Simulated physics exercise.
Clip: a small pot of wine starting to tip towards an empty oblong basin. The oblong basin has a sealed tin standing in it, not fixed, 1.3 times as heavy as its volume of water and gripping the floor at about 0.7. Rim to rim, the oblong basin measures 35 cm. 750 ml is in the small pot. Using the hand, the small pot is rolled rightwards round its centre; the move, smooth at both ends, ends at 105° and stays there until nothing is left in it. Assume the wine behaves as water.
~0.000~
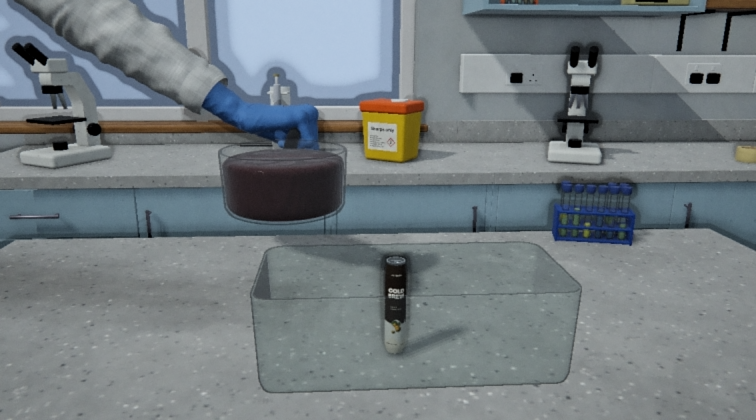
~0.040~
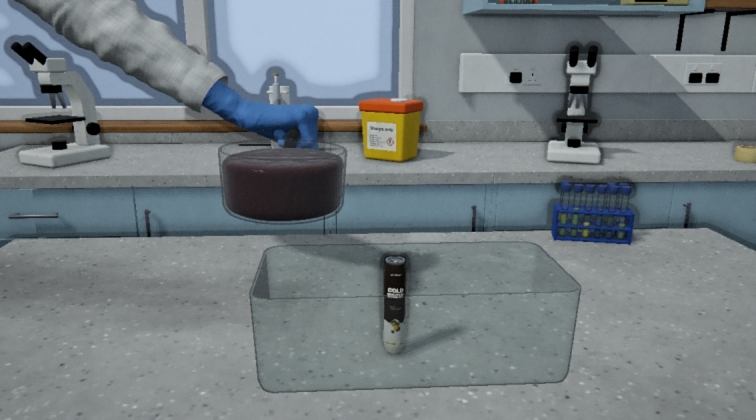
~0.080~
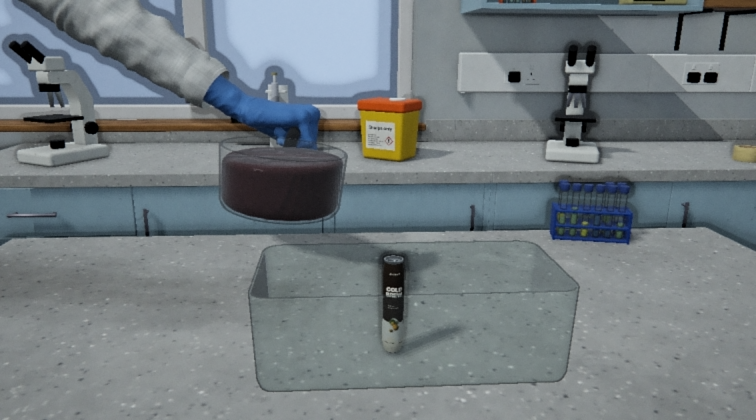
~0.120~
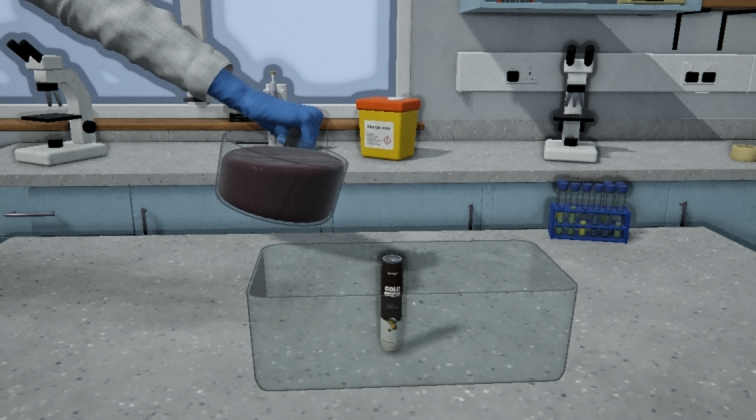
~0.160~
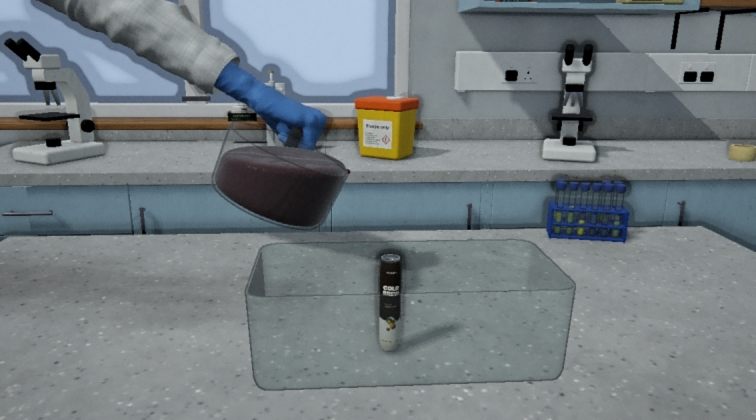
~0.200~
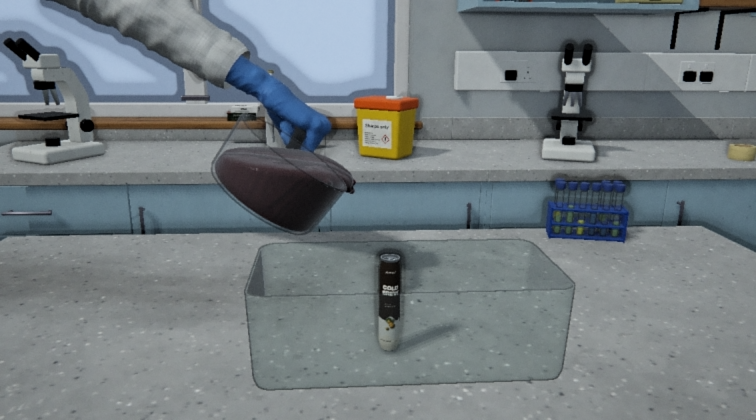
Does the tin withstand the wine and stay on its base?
No, it is knocked over.
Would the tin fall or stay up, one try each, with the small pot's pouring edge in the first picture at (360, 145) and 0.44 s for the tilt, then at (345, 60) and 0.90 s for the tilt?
Trial 1 - tin tips; trial 2 - tin stays standing.
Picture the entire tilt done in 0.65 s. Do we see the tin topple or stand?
Result: Tin tipped over.
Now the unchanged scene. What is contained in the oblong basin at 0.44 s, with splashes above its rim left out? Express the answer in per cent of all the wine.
50 %, more or less.
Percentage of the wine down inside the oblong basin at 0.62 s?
Some 92 percent of the total.
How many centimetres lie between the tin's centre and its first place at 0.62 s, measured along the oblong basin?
The tin has gone some 2 cm.
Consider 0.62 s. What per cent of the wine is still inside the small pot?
4 per cent or thereabouts.
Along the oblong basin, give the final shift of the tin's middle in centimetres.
Looks like roughly 8.5 cm in total.
By 0.44 s the tilt is 101° and 19 per cent is still to pour; the tin stands where it began.
By 0.62 s the tilt is 105° and 4 per cent is still to pour; the tin leans 7°.
By 0.80 s the tilt is 105° and 0 per cent is still to pour; the tin leans 41°.
By 1.00 s the tilt is 105° and 0 per cent is still to pour; the tin lies on its side.
At rest the tin lies on its side.
